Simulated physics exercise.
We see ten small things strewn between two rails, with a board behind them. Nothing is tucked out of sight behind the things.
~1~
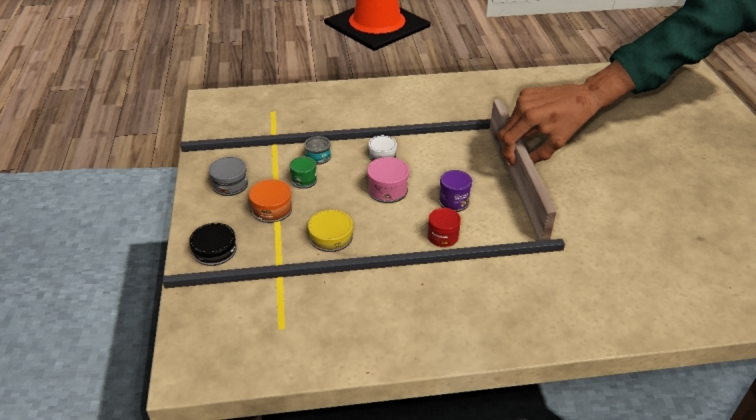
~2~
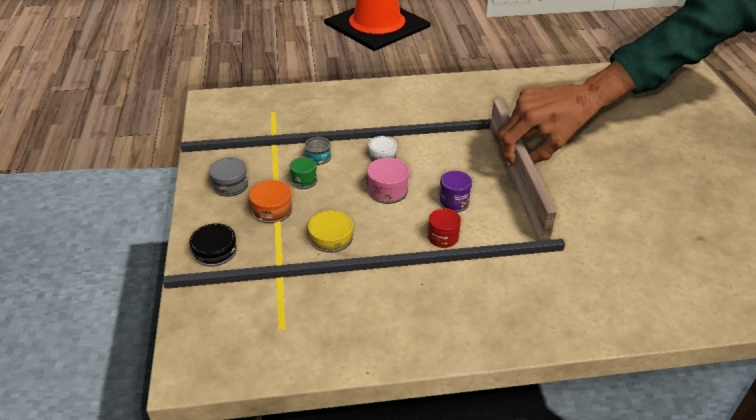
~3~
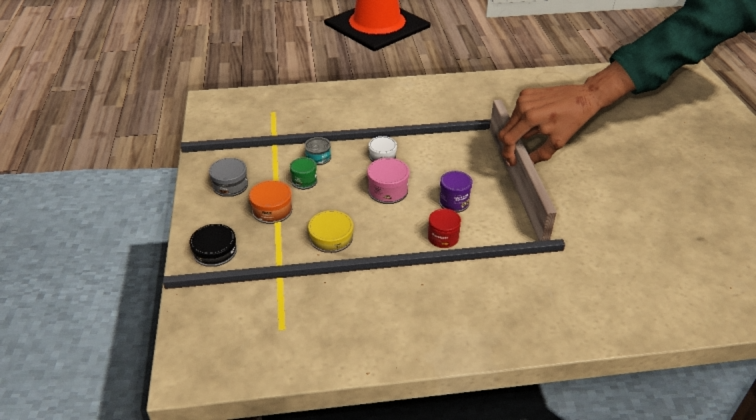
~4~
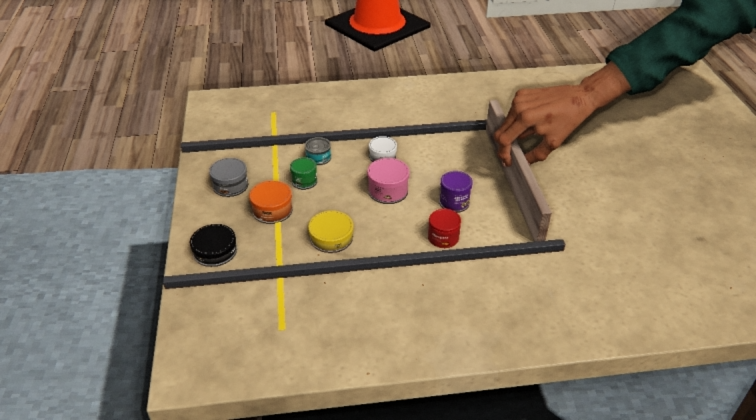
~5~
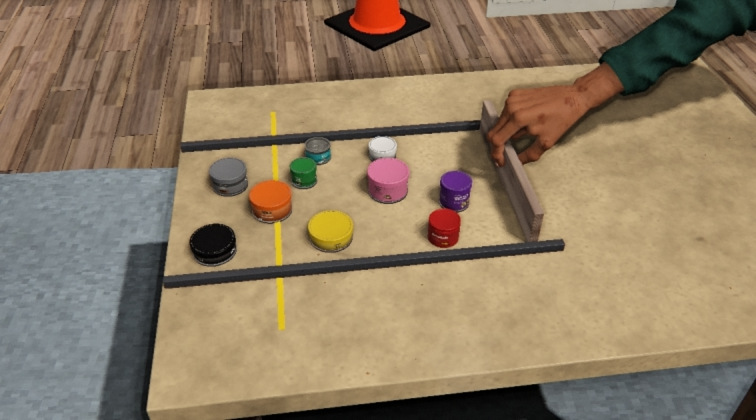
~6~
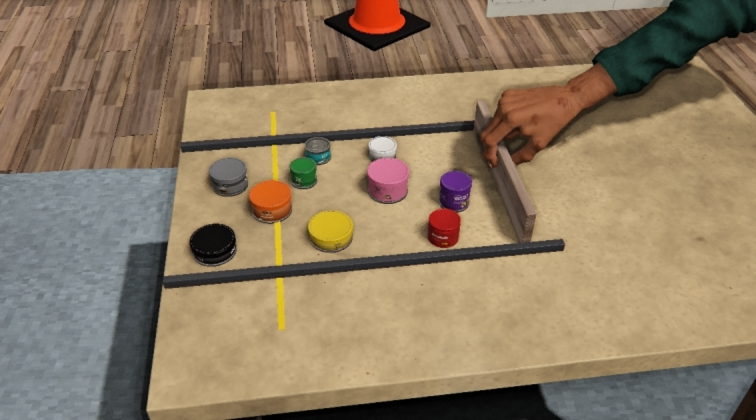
Ten small lidded tubs in assorted colours sit scattered between two dark rails on a speckled tan tabletop, seen from above at an angle, with wood flooring and an orange cone behind. Black, grey and orange ones are at the left near a yellow line, with purple and red at the right. A green-sleeved hand slides an upright board slightly left, while the tubs and the view stay still.
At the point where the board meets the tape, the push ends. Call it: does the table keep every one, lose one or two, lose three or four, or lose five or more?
It keeps every one.
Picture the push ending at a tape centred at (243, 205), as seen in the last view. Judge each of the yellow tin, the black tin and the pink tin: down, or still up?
First the yellow tin, which stays on top, then the black tin, which leaves the top, and the pink tin, which stays on top.
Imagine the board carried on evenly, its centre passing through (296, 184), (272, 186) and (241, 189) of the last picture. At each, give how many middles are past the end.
In order of the places given, that's 0, 0 and 1.
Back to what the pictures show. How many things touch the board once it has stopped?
It's 4.
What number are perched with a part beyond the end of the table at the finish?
I'd say 0 of them.
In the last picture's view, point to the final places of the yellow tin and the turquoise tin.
You'll see the yellow tin at (235, 237), with the turquoise tin at (241, 150).
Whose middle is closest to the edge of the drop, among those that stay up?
That would be the black tin, which ends nearest.
A little later, none off yet; black tin at rest near (214, 245); grey tin at rest near (229, 177); orange tin at rest near (271, 202).
When it is over, the number that fall off is zero.
